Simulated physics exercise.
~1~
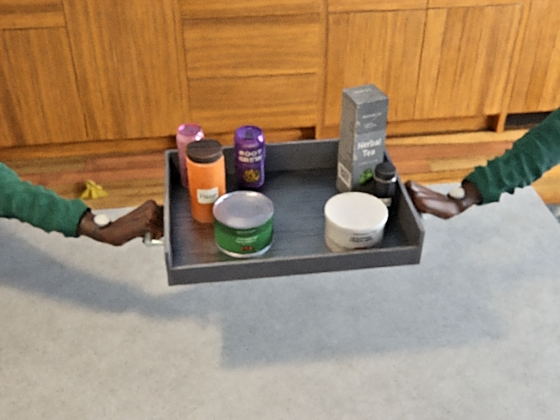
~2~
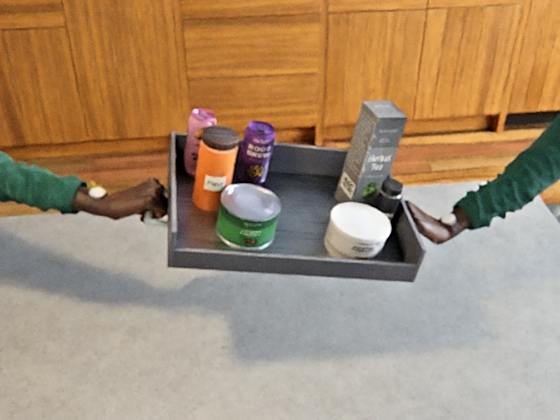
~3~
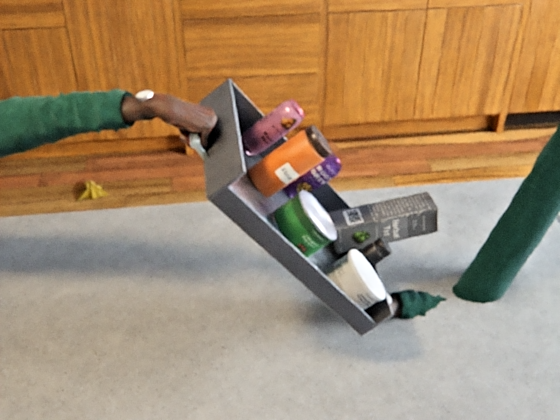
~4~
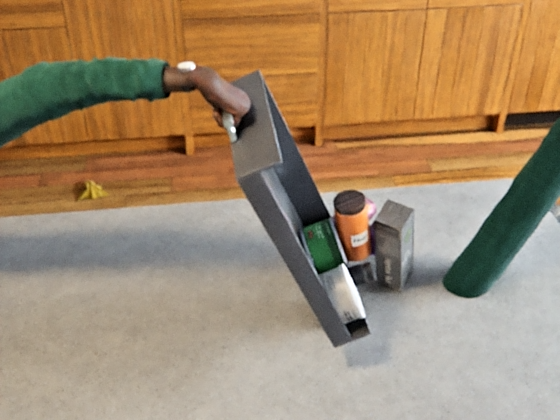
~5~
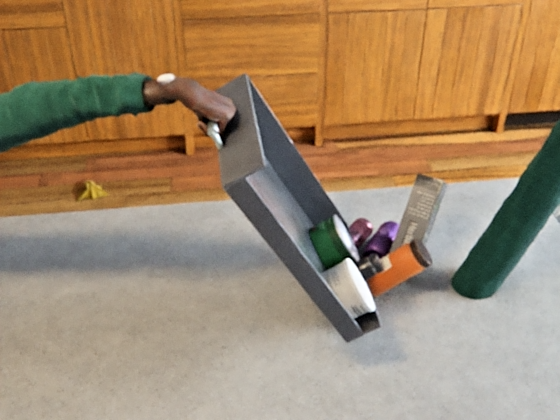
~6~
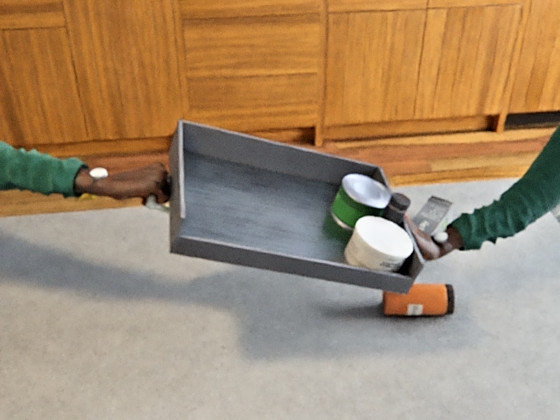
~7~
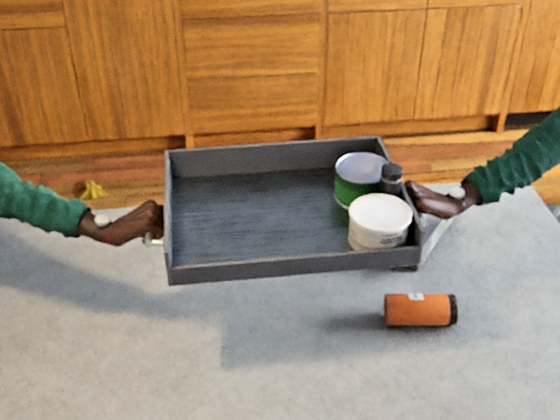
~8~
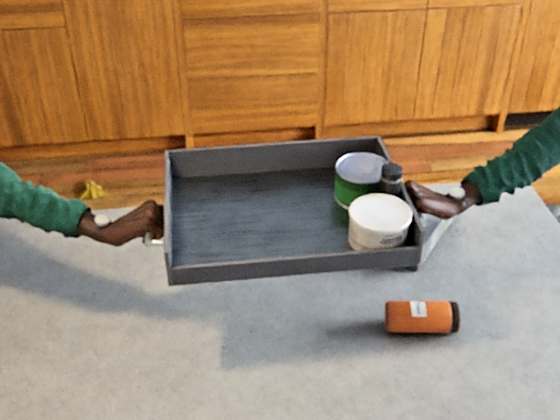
Two hands tip a crate steeply right, spilling several items, then level it again.
